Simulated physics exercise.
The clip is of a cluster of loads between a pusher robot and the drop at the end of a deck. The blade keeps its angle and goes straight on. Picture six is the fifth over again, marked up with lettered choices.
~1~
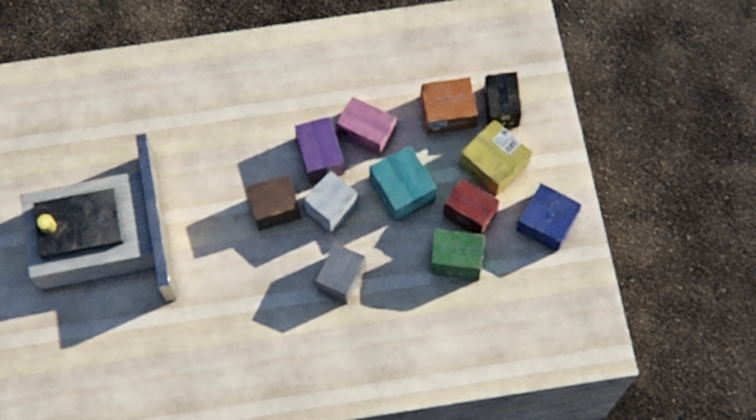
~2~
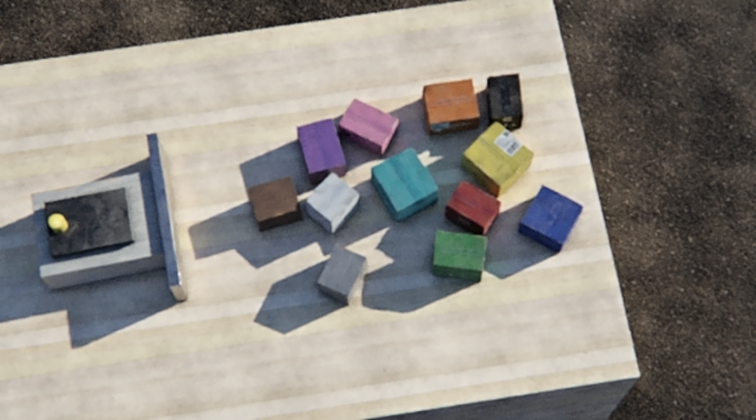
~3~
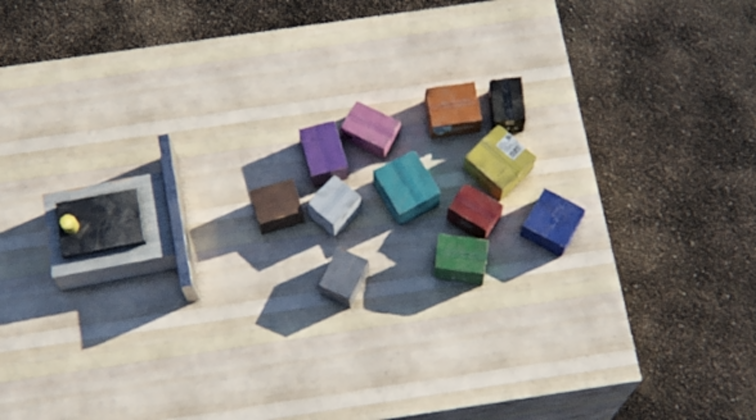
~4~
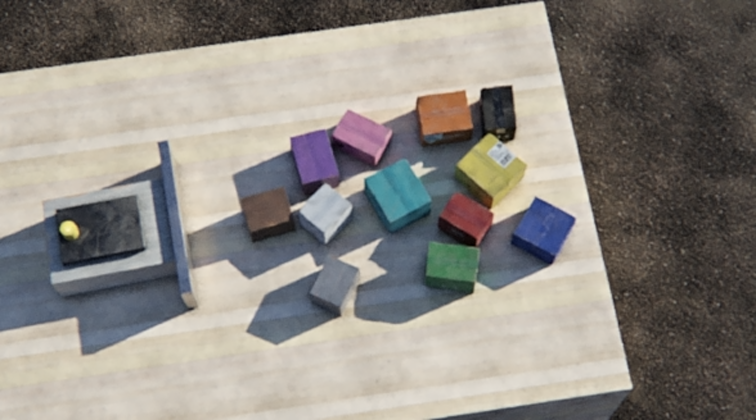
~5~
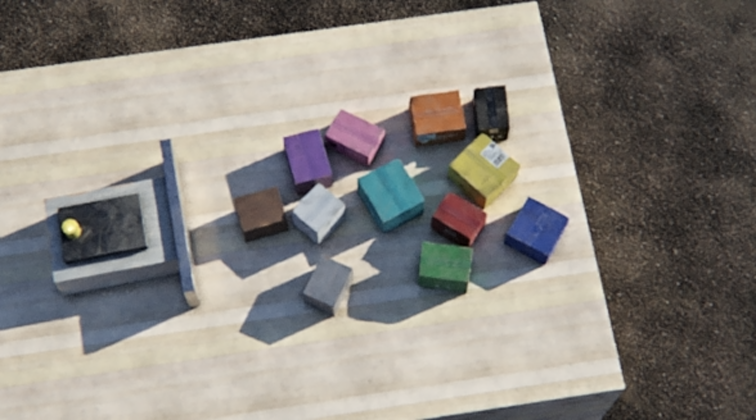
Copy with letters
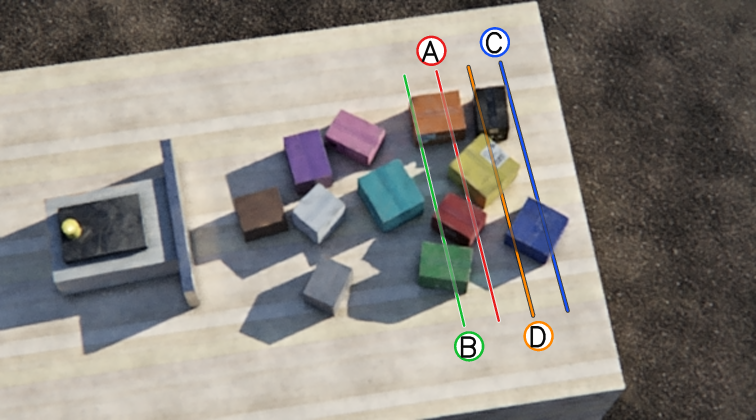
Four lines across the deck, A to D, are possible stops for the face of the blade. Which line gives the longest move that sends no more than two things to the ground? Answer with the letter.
Stop at A.
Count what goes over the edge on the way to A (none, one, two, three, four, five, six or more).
By then, two.
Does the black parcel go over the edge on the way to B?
No.
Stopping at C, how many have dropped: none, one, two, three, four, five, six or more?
By then, six or more.
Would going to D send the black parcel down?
By then, yes.
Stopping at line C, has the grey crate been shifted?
By then, yes.
On the marked copy, A at (467, 191); B at (433, 196); C at (533, 182); D at (500, 187).
Taking A. A third of the way, robot (215, 211); turquoise box (399, 195); brown crate (312, 209).
Two thirds of the way, robot (320, 197); yellow box (538, 150); black parcel (510, 108).
When it is over, robot (399, 186); yellow box over the edge; black parcel over the edge; two fallen.
As for the rest, B is within the limit but short; C drops seven; D drops four.
